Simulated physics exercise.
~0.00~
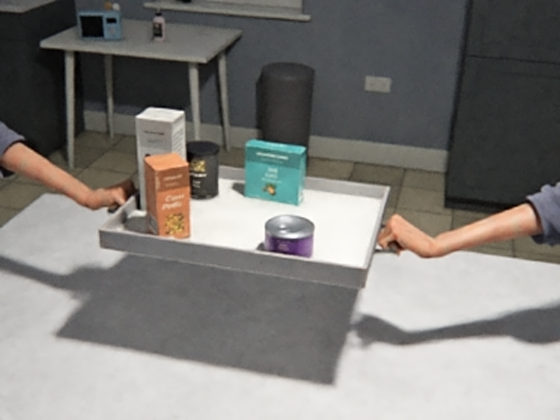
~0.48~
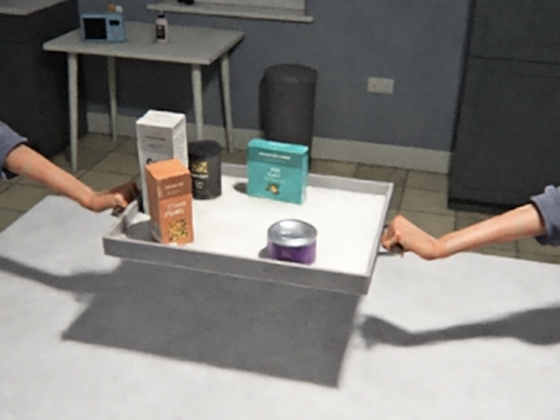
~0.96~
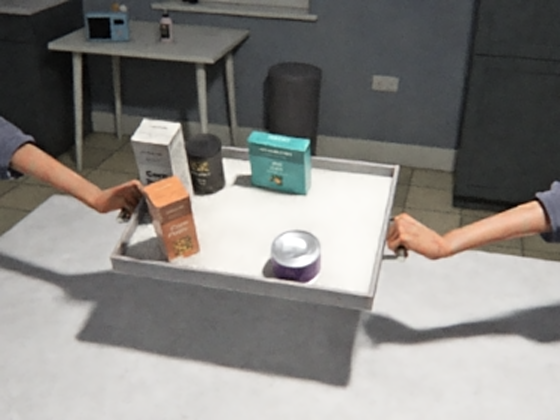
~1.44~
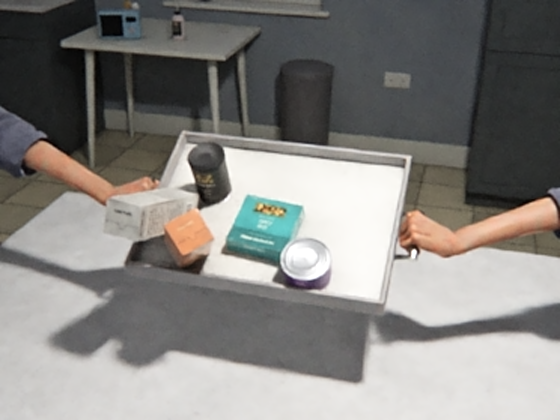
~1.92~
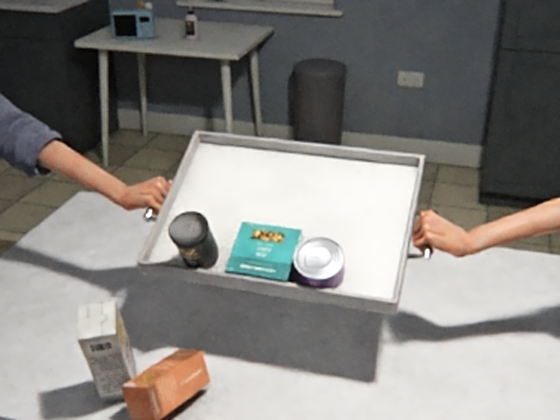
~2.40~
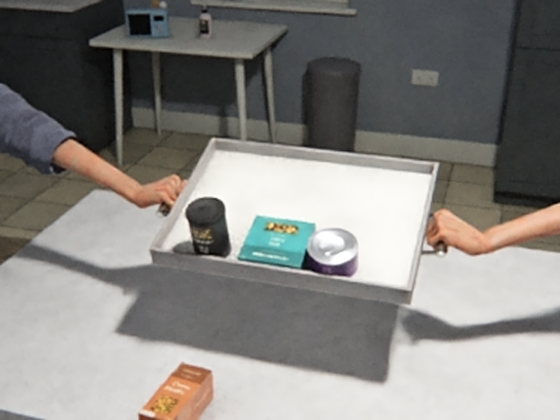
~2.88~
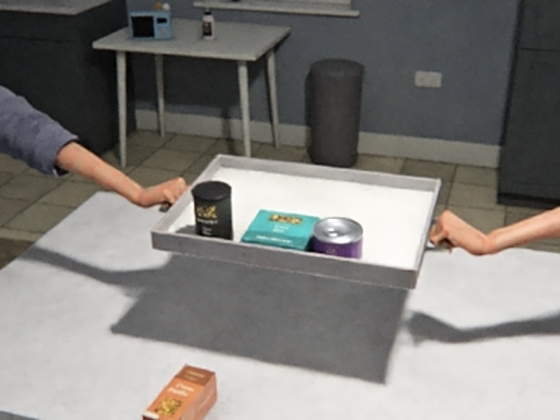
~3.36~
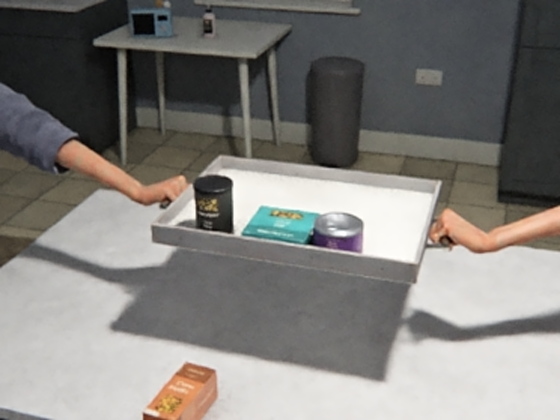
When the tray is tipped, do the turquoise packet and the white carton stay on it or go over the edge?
The turquoise packet falls over but stays on the tray, while the white carton goes over the near edge.
In a kitchen, two hands tipped a tray toward the near side, sending a white carton and an orange carton over the edge, then levelled it with the black tin, purple tub and toppled turquoise packet still aboard.
